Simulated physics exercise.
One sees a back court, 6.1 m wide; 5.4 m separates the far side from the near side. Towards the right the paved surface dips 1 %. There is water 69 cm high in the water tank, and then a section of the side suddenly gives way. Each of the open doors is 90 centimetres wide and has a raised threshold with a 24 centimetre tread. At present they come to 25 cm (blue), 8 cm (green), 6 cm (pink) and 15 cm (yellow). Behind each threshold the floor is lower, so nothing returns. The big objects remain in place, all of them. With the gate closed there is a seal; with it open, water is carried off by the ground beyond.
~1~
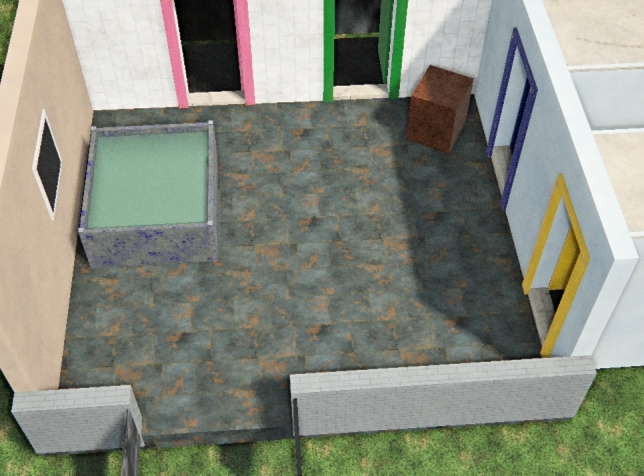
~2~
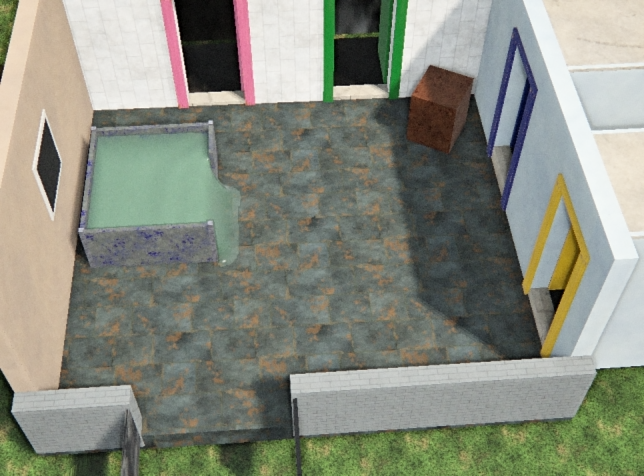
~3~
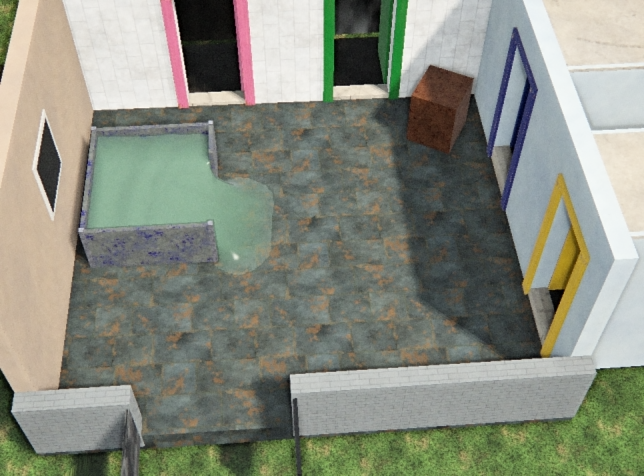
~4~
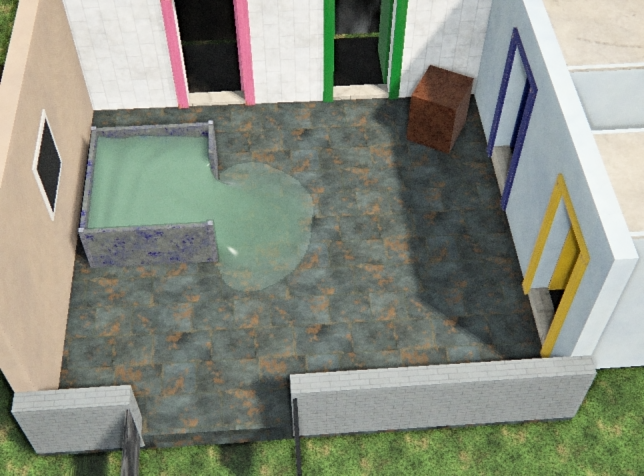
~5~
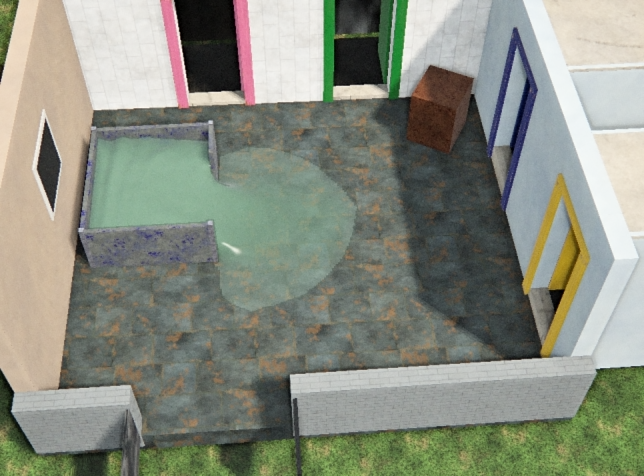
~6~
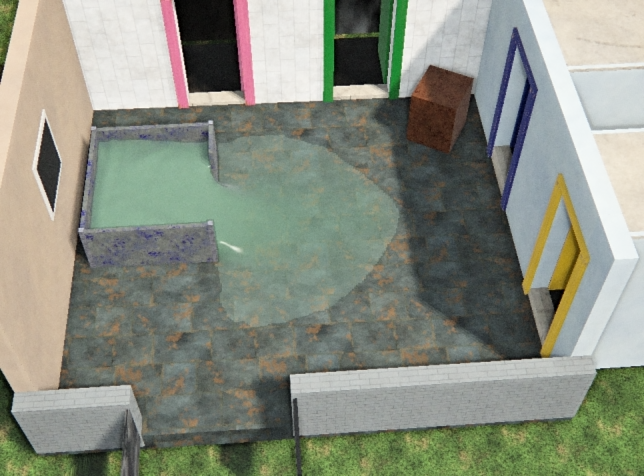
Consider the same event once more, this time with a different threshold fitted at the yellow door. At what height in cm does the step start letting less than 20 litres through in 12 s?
At about 17 cm.
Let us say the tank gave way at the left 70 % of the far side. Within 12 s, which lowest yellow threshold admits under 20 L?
That way, roughly 8.5 cm.
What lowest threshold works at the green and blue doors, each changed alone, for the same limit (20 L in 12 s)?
About 7.0 cm at green and 21 cm at blue.
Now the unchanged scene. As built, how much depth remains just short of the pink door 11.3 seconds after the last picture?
It works out to about 7.0 centimetres deep.
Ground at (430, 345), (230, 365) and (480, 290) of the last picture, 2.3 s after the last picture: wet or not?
So the three spots come out swamped, spared, swamped, in that order.
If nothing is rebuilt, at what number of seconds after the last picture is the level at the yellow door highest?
I'd say near 1.4 seconds.
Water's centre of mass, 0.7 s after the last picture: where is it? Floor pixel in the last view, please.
About (237, 221).
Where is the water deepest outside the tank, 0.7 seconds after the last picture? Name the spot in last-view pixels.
(221, 237).
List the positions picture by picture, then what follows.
The water tank at (150, 179) is whole and still, 69 cm deep; the yellow door at (552, 279) is dry, in the first picture.
The front is at (237, 197), 0.3 m from the gap at (212, 210); 0.3 m2 of floor is wet, 69 cm left at the back, in the second picture.
The front is at (268, 231), 0.8 m from the gap at (212, 212); 1.1 m2 of floor is wet, 69 cm left at the back, in the third picture.
The front is at (308, 210), 1.4 m from the gap at (212, 214); 2.3 m2 of floor is wet, 63 cm left at the back, in the fourth picture.
The gap is at (212, 214), the front 2.0 m out at (351, 214); the back of the water tank holds 58 cm, in the fifth picture.
The front is at (393, 218), 2.6 m from the gap at (212, 214); 5.7 m2 of floor is wet, 59 cm left at the back; the yellow door at (552, 279), 4.6 m from the gap, is still 2.3 m from the nearest water, in the sixth picture.
Then, 0.7 s after the last picture water covers 45 % of the floor, deepest (34 cm) near (221, 237); it has not reached the yellow door.
Then, 2.3 s after the last picture water covers 55 % of the floor, deepest (30 cm) near (543, 392); 22 cm at the yellow door, 16 litres in over its 15 cm threshold.
Then, 11.3 s after the last picture water covers 95 % of the floor, deepest (10 cm) near (85, 186); 9 cm at the yellow door, 37 litres in over its 15 cm threshold.
At the yellow door as built, the water peaked near 22 cm, 1.3 s after the last picture.
Run again over the same 12 s with other heights there, 33 litres in over 15.5 cm, 6 litres over 21 cm. The limit of 20 litres is kept from about 17 cm up.
